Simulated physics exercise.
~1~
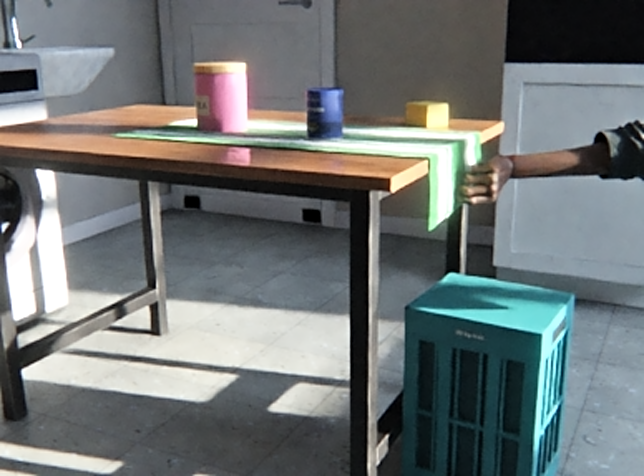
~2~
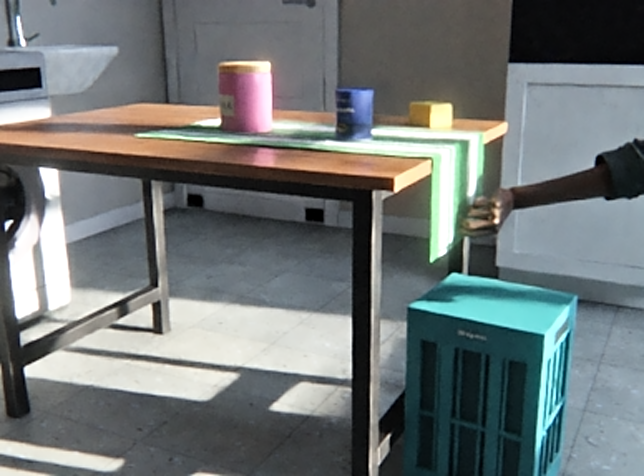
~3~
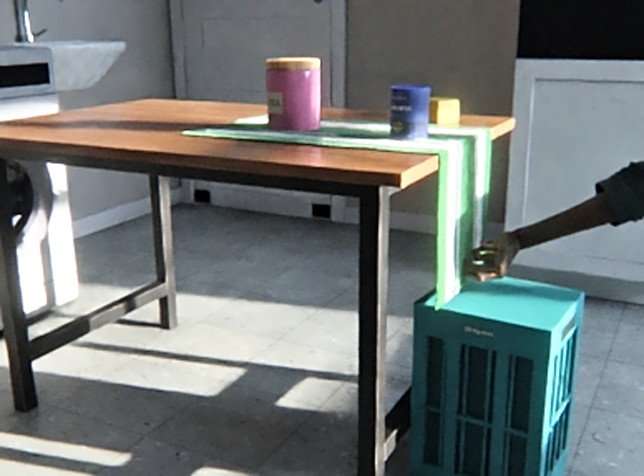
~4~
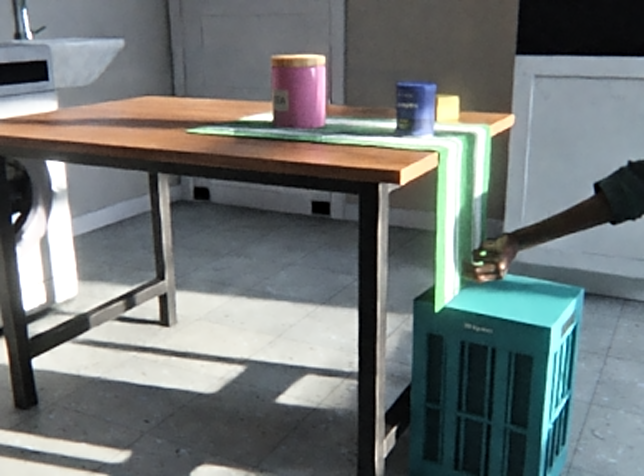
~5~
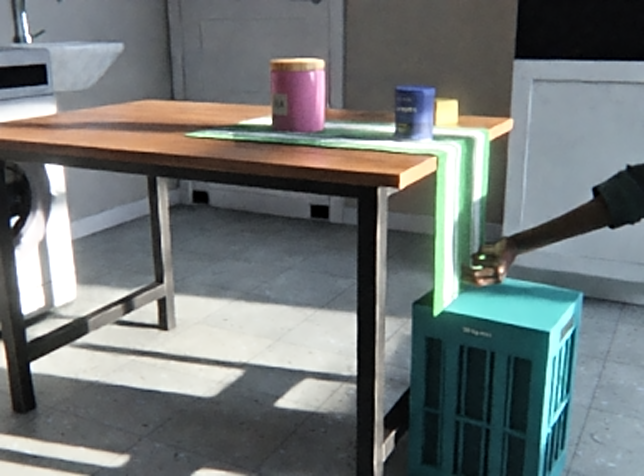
A hand draws the green towel down onto the crate, carrying the tin and canister right.
